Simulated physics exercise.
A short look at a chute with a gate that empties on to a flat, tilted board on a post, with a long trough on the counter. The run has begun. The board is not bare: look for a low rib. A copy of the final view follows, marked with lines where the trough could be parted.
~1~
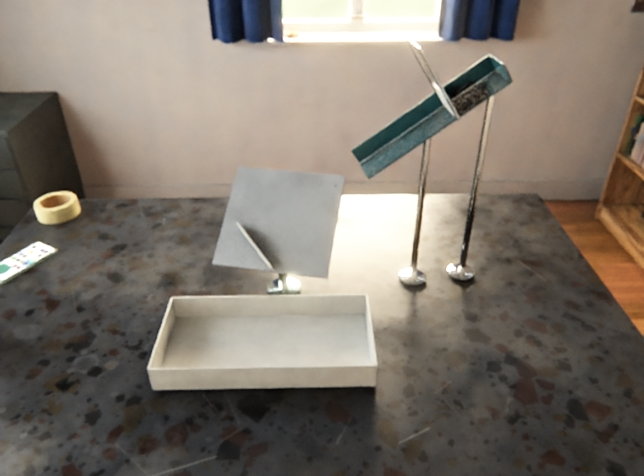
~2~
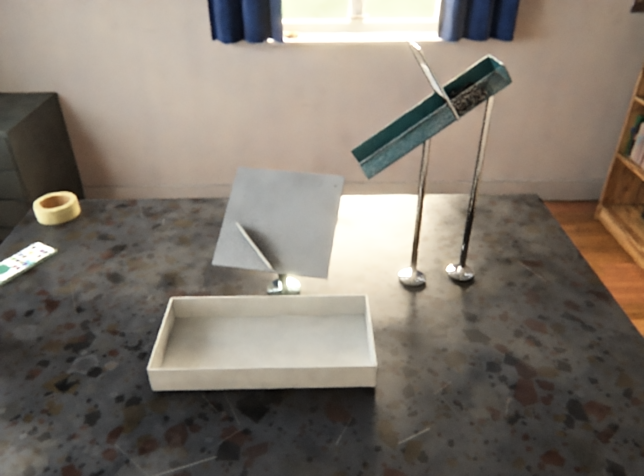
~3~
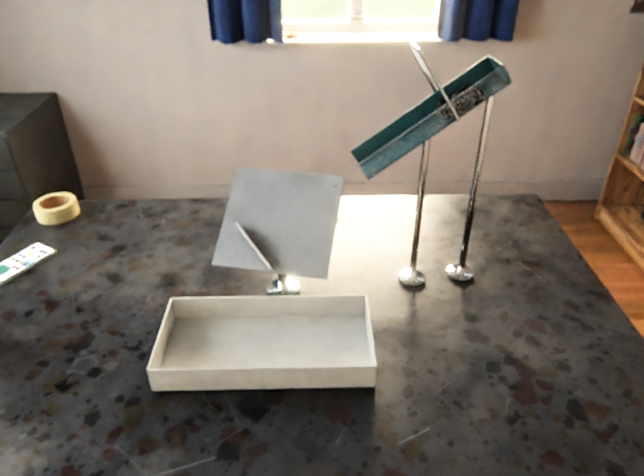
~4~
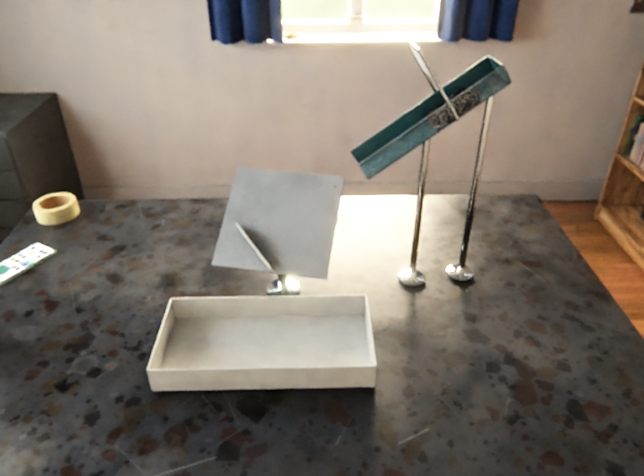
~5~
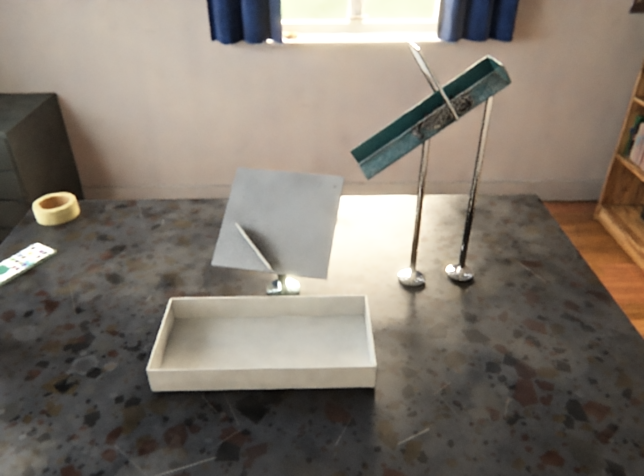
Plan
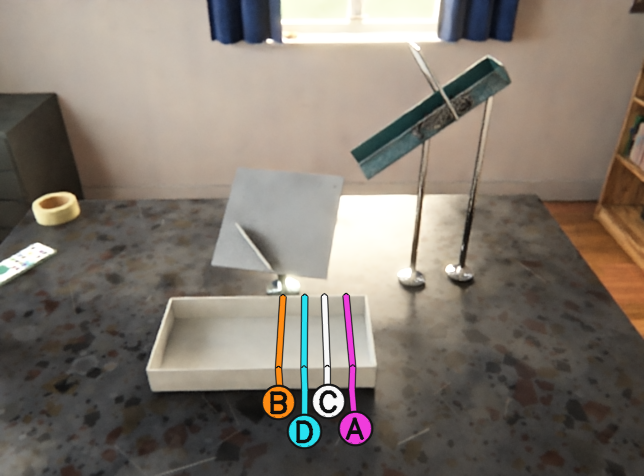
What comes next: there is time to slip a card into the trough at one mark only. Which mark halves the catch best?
The best line is B.
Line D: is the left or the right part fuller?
More lands on the left.
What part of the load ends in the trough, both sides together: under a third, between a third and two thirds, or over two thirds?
About that: Over two thirds.
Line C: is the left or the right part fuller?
The left side.
On the marked copy, line A crosses the front rim at (352, 366); line B crosses the front rim at (278, 368); line C crosses the front rim at (327, 367); line D crosses the front rim at (304, 367).
Choosing A, of what is caught, every piece on the left of the divider, not one piece on the right.
Choosing B, of what is caught, roughly two thirds on the left of the divider, roughly a third on the right.
Choosing C, of what is caught, every piece on the left of the divider, not one piece on the right.
Choosing D, of what is caught, almost all on the left of the divider, about a tenth on the right.
